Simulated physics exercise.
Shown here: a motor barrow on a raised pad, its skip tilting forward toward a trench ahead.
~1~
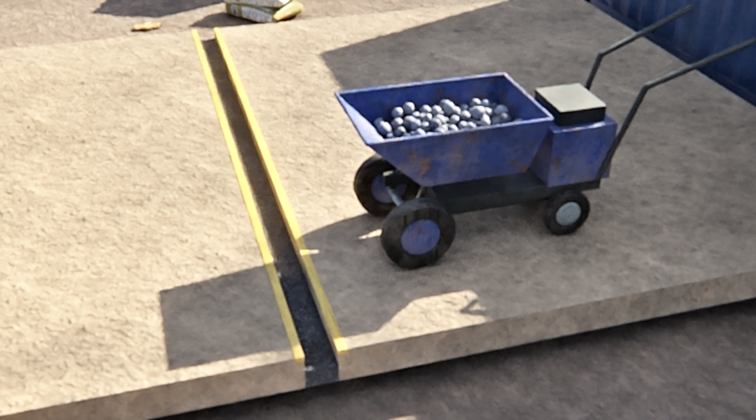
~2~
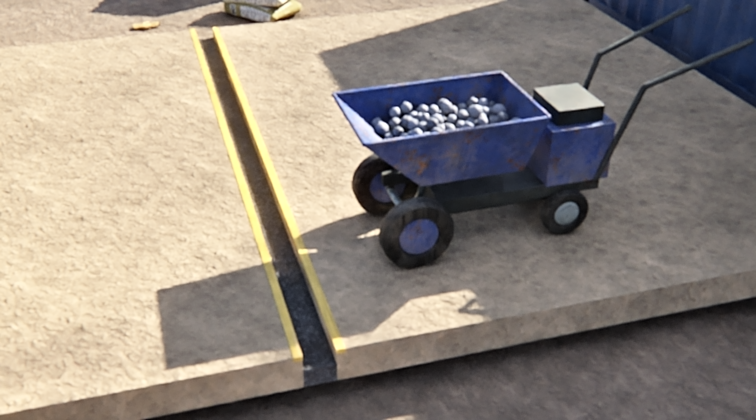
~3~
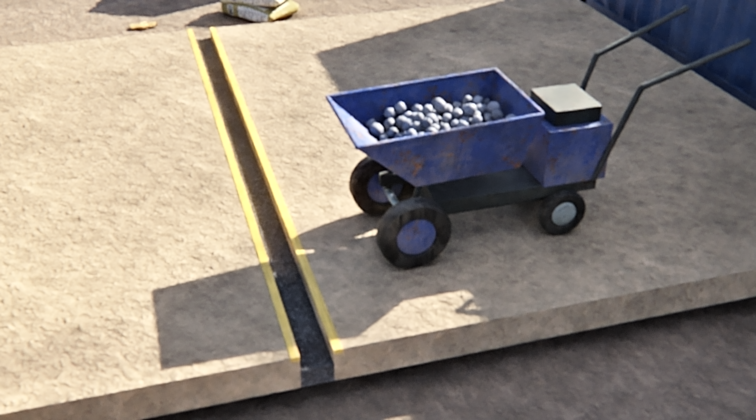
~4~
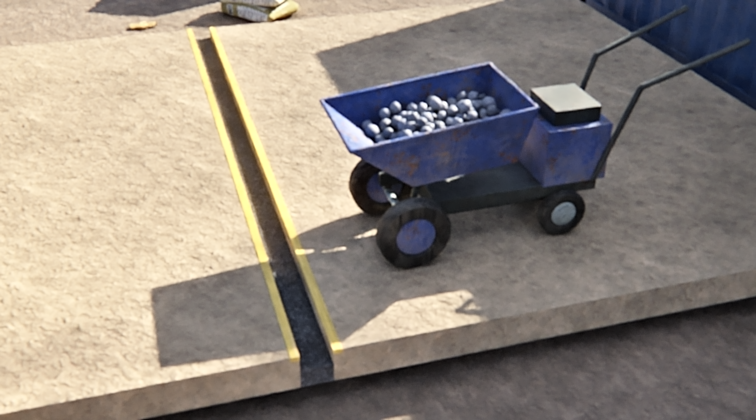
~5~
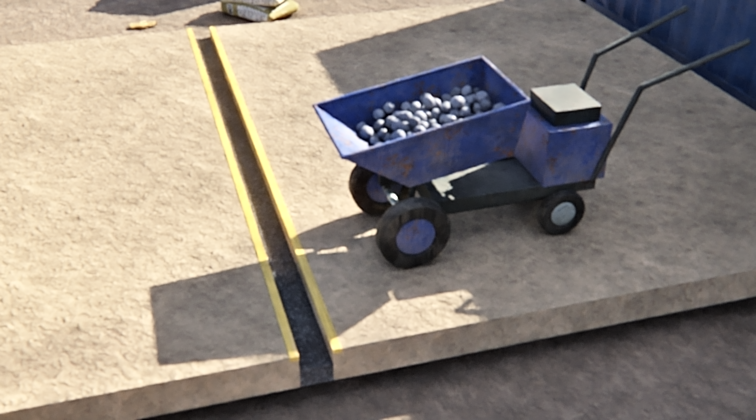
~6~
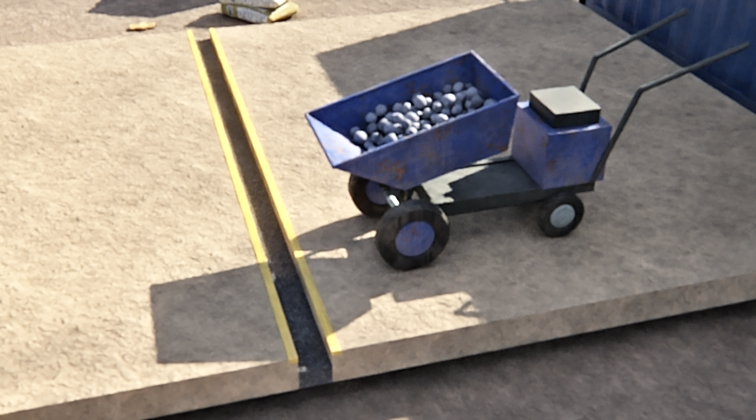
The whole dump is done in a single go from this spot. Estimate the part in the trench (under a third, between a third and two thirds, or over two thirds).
Amount in the trench: Low, below a third.
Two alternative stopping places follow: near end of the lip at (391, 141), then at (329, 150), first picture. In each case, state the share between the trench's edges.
Result: 40 in a hundred, then 0 in a hundred.
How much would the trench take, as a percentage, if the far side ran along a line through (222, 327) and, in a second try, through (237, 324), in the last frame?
I'd expect close to 90 in a hundred and then close to 80 in a hundred.
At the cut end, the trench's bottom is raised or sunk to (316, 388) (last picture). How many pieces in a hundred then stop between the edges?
Estimated share: Approx. 40 %.
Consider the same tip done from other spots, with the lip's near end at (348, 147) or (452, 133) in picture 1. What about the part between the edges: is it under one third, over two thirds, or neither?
For the first position, under a third; for the second, under a third.
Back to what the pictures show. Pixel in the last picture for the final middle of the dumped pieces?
About pixel (239, 257).
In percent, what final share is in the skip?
Around 20 in a hundred.
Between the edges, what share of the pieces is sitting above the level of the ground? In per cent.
Close to 35 percent.
Soon, skip tipped steeply; all in the skip.
A while on, skip tipped steeply; most in the skip; a small part in or heaped over the trench; a small part beyond it; a stray few falling.
Towards the end, skip tipped right over; about a quarter in the skip; about a quarter in or heaped over the trench; about two thirds beyond it.
Finally, skip tipped right over; about a quarter in the skip; about a quarter in or heaped over the trench; about two thirds beyond it.
